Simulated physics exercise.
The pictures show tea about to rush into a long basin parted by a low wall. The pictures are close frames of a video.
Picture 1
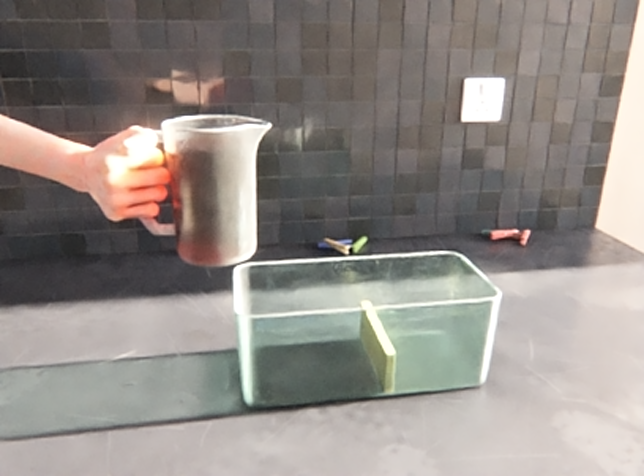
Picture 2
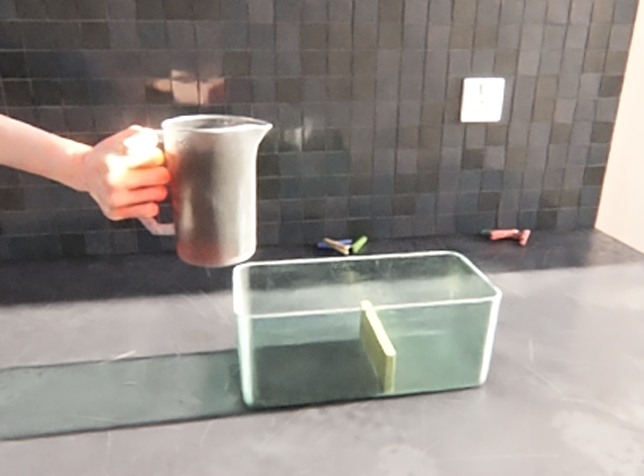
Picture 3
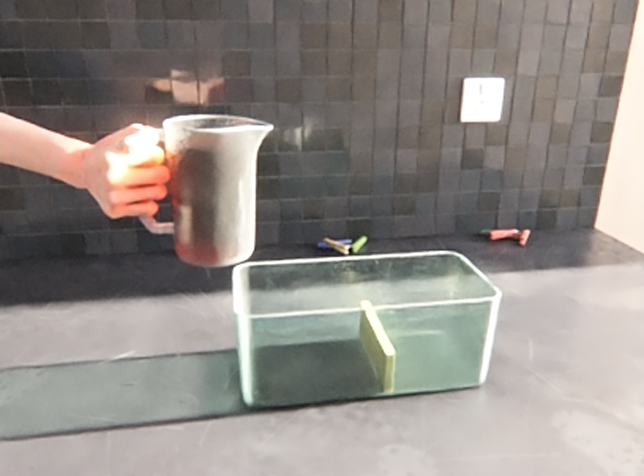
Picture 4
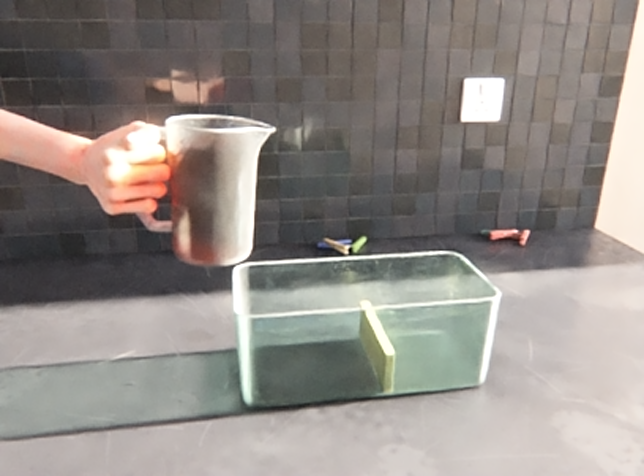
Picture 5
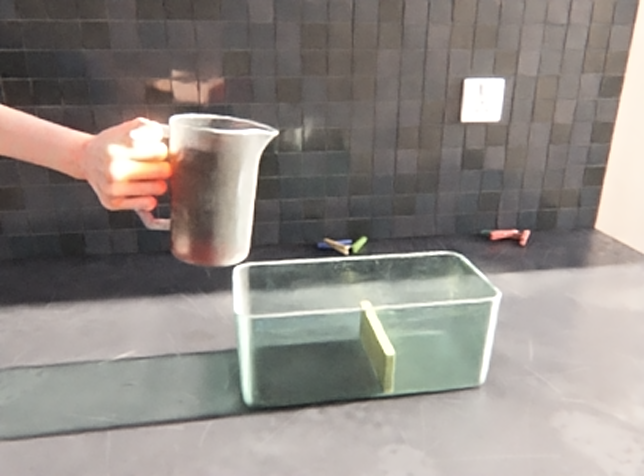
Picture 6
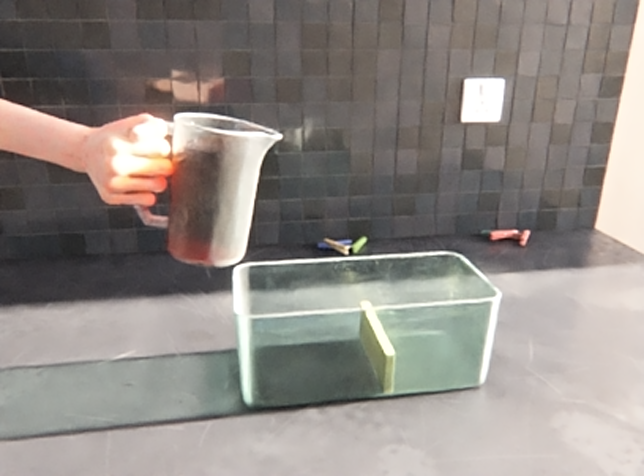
A hand held a clear jug of dark liquid above the left end of a long glass basin with a low divider, keeping it nearly still before slowly tilting it slightly to the right.
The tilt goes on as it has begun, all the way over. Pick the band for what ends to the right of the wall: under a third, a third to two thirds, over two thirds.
It comes to not even a third.
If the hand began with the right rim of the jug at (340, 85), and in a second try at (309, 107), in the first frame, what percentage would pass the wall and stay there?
About 90 and 45 per cent.
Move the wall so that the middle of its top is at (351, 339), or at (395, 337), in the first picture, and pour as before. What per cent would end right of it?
Near 35 % and 10 %.
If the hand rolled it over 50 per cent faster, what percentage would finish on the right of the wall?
Close to 5 per cent.
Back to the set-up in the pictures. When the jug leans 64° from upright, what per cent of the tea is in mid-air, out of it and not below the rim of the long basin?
Close to 10 per cent.
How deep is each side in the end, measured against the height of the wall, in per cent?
Near 60 on the left, 0 on the right.
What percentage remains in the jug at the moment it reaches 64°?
About 85 per cent.
A moment on, the jug is tipped part way and 87 per cent is still to pour, 4 is left of the wall and 0 right of it.
Next, the jug is tipped right over and 33 per cent is still to pour, 50 is left of the wall and 0 right of it.
Then the jug is tipped right over and 0 per cent is still to pour, 95 is left of the wall and 2 right of it.
Later the jug is tipped right over and 0 per cent is still to pour, 96 is left of the wall and 3 right of it.
Finally, 96 per cent lies left of the wall, 3 right of it and 1 outside.
